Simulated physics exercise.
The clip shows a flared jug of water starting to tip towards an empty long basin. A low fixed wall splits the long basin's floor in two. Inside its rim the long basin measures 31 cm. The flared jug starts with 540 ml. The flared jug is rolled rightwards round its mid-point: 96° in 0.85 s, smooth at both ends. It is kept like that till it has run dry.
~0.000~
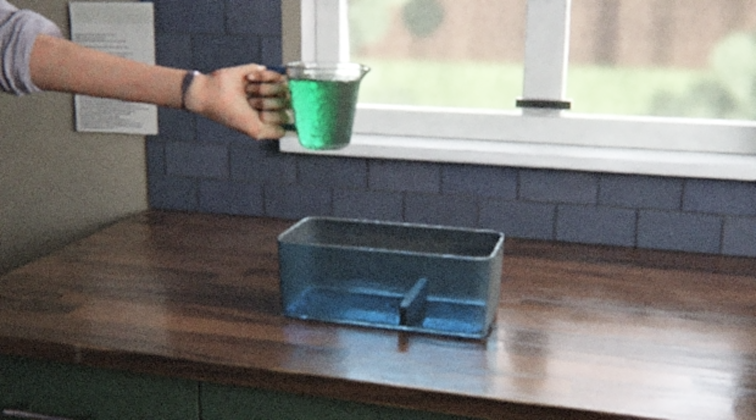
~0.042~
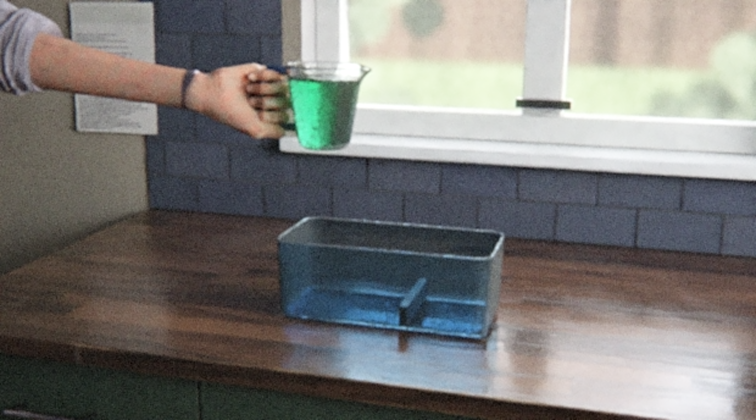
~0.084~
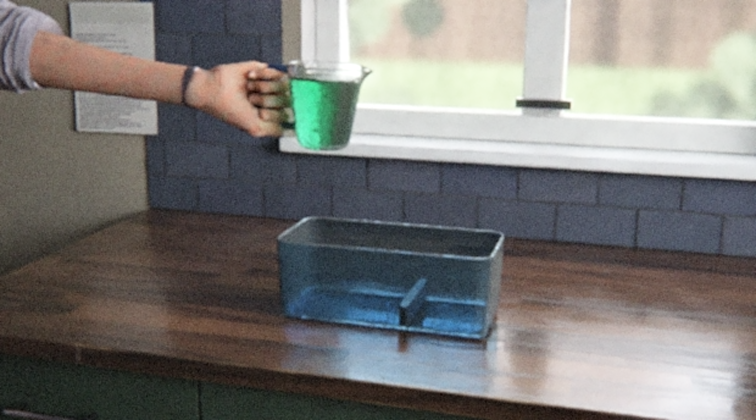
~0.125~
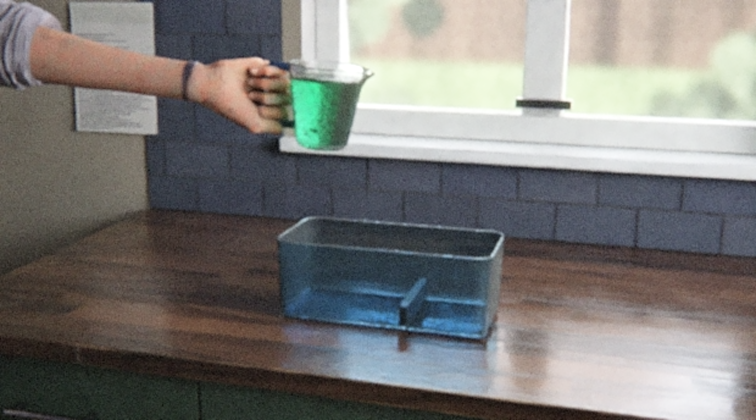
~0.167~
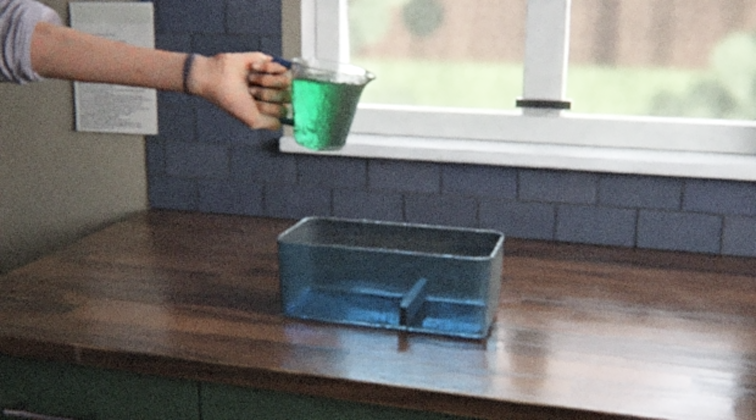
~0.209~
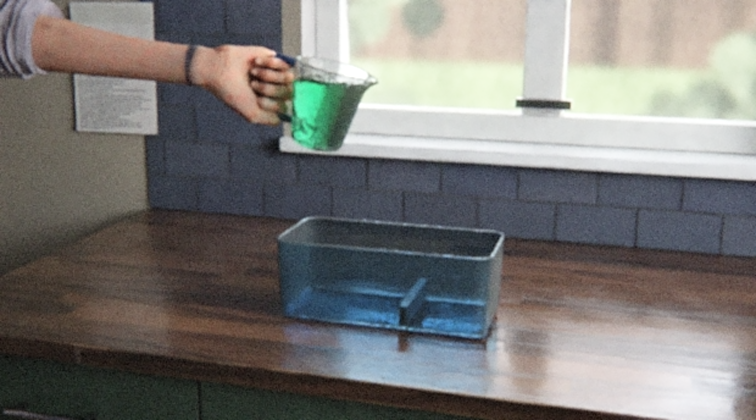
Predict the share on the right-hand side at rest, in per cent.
Roughly 74 per cent is past the wall.
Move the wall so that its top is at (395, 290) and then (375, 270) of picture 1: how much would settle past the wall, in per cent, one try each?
First 90, then 95 per cent.
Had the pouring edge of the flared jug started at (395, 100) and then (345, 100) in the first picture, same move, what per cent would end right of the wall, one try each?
In turn about 85 and 10 per cent.
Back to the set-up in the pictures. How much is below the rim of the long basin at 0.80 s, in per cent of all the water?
About 52 per cent.
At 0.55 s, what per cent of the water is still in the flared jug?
About 72 per cent.
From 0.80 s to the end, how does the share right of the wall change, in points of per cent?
The share moves up, by some 28 per cent.
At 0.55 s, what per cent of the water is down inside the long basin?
About 4 per cent.
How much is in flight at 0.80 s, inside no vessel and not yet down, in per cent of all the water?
Near 26 in a hundred.
After 0.55 s the tilt is 70° and 72 per cent is still to pour, 0 is left of the wall and 4 right of it.
After 0.80 s the tilt is 95° and 23 per cent is still to pour, 5 is left of the wall and 47 right of it.
After 1.07 s the tilt is 96° and 2 per cent is still to pour, 15 is left of the wall and 78 right of it.
After 1.35 s the tilt is 96° and 0 per cent is still to pour, 24 is left of the wall and 75 right of it.
In the end 24 per cent lies left of the wall, 74 right of it and 1 outside.
